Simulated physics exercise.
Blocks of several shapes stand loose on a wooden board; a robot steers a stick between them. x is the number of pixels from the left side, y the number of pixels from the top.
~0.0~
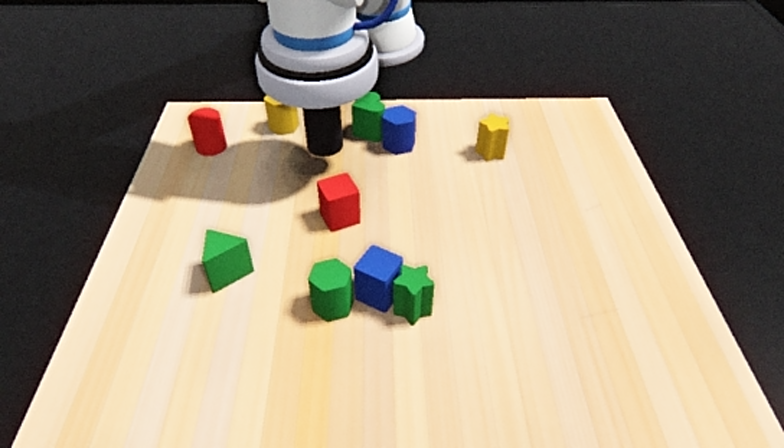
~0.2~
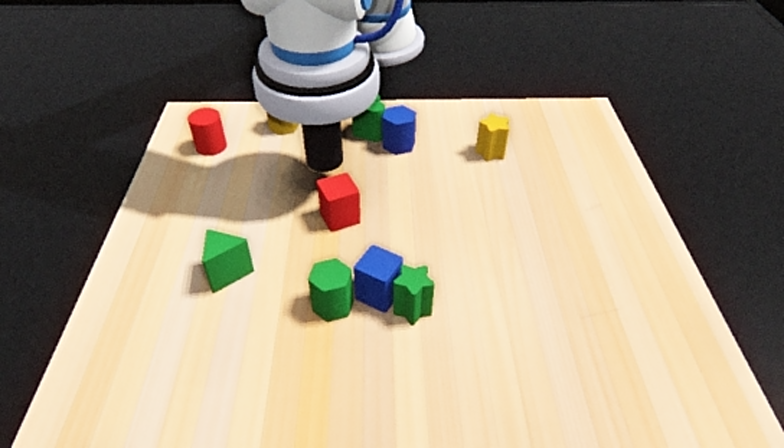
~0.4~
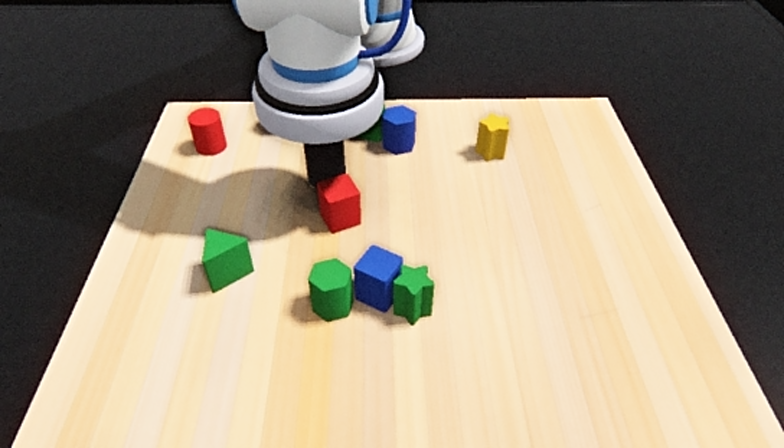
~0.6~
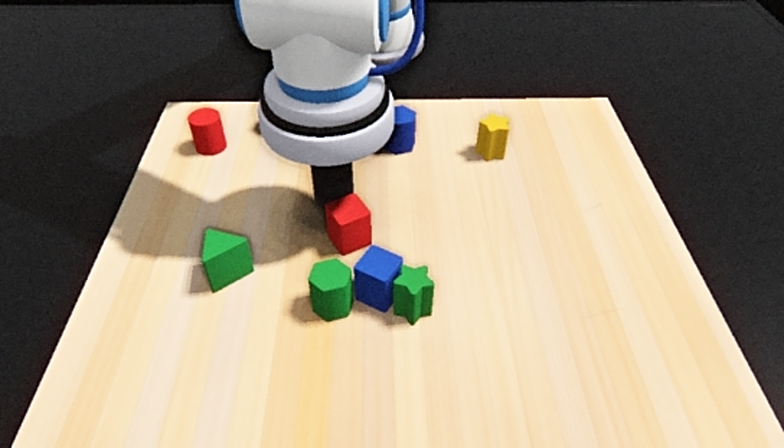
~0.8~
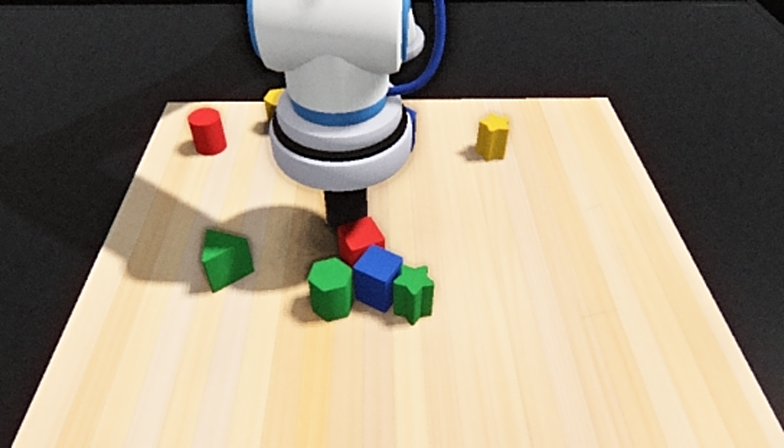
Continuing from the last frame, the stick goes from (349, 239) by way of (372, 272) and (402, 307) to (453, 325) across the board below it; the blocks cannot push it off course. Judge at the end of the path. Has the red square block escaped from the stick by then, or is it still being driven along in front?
Shed along the way.
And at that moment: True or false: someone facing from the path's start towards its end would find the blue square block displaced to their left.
The statement is false.
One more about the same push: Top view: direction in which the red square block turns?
Viewed from above, clockwise.
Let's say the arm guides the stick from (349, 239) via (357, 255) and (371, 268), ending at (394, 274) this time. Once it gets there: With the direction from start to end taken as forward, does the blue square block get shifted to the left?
I expect not.
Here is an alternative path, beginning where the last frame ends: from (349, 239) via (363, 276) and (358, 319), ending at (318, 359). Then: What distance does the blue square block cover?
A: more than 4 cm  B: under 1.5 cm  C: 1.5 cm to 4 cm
That would be A.
The first path, step by step. One third of the way, stick at (373, 254); red square block at (391, 269); blue square block at (398, 302), turned 30° clockwise; green star block at (439, 299), turned 40° anticlockwise.
Two thirds of the way, stick at (404, 289); red square block at (418, 311), turned 15° clockwise; blue square block at (412, 348), turned 50° clockwise; green star block at (459, 319), turned 95° anticlockwise.
At the end, stick at (456, 307); green six-sided block still; red square block at (437, 328), turned 40° clockwise; blue square block at (417, 363), turned 75° clockwise; green star block at (482, 327), turned 85° anticlockwise.
